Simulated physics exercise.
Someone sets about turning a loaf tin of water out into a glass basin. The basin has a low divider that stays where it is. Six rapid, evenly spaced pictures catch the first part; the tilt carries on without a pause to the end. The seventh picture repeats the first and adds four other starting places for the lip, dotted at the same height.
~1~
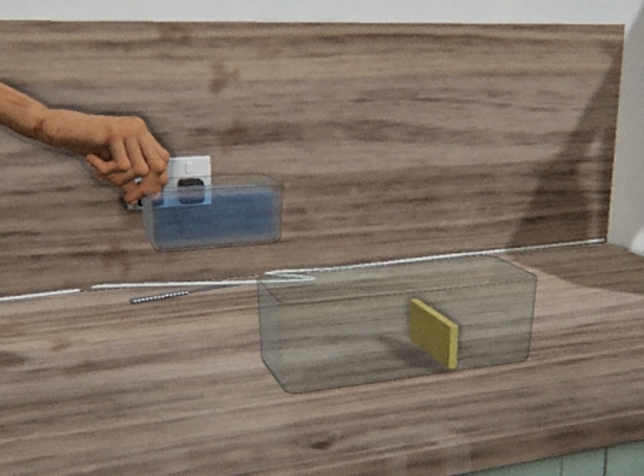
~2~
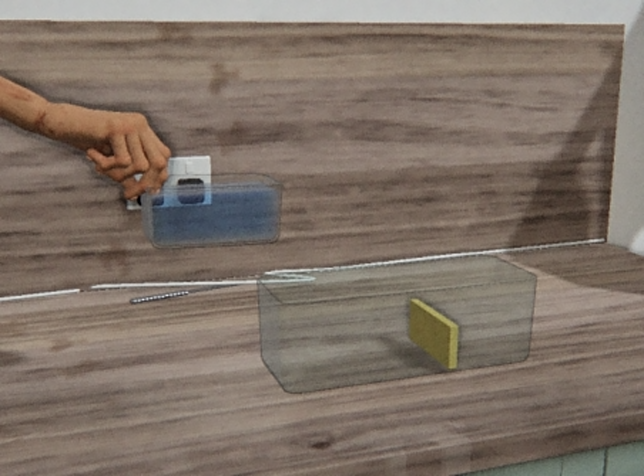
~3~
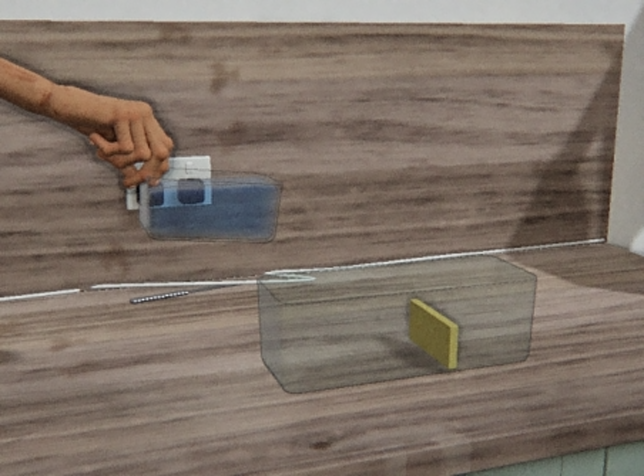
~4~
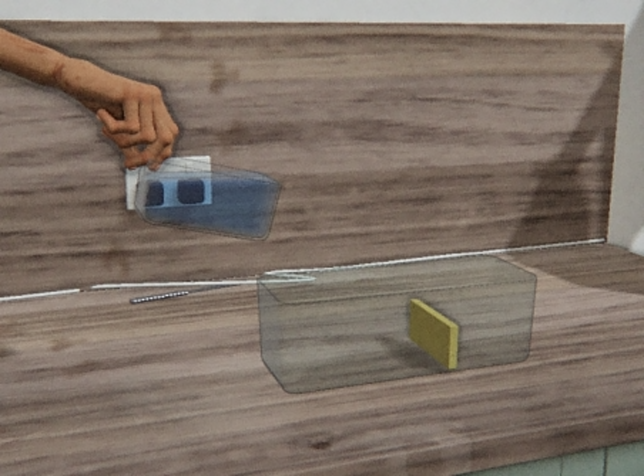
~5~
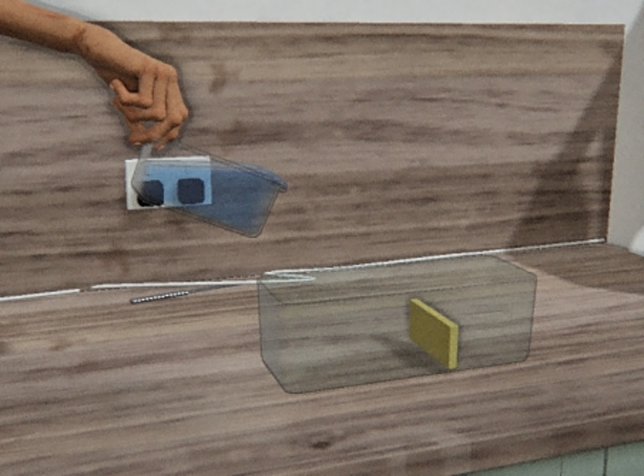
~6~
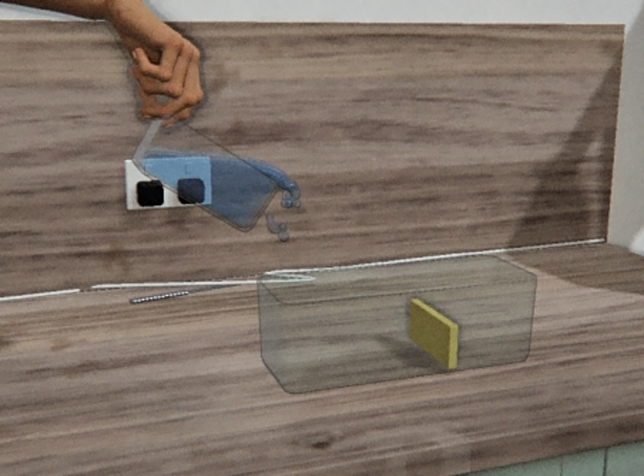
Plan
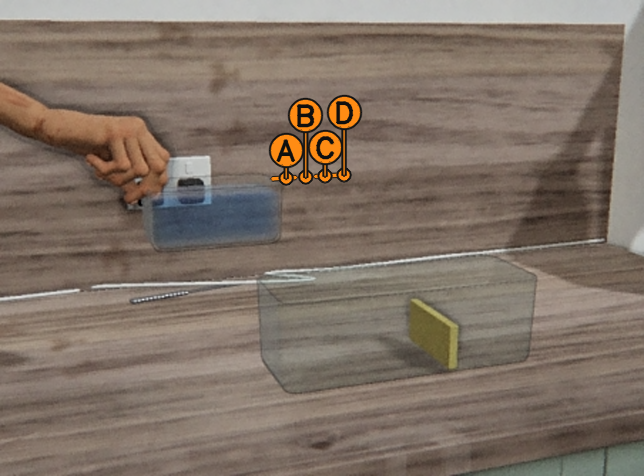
A hand held a clear container of blue water above a glass basin with a yellow block in it, then lifted the left end, tilting it rightward until water trickled over the lip.
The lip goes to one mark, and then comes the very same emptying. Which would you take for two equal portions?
Dot D does it best.
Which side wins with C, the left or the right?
More ends on the left.
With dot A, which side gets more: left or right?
More ends on the left.
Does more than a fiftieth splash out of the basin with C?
Yes.
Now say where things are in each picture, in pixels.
Upright, lip at (272, 178); basin from (281, 393) to (527, 358); top of the wall at (433, 312); nothing has left yet, in the first frame.
Upright, lip at (272, 178); nothing has left yet, in the second frame.
Tipped about 6°, lip at (272, 178); nothing has left yet, in the third frame.
Tipped about 13°, lip at (272, 178); water is over the lip, down to (272, 178), in the fourth frame.
Tipped about 23°, lip at (272, 178); water is over the lip, down to (276, 186), in the fifth frame.
Tipped about 34°, lip at (272, 178); water is over the lip, down to (290, 236), in the sixth frame.
In orange, A at (286, 178); B at (305, 177); C at (325, 175); D at (344, 174).
For dot A, about 88 % ends left of the wall and 3 % right of it; 9 % is lost outside.
For dot B, about 88 % ends left of the wall and 3 % right of it; 9 % is lost outside.
For dot C, about 81 % ends left of the wall and 8 % right of it; 11 % is lost outside.
For dot D, about 49 % ends left of the wall and 41 % right of it; 10 % is lost outside.
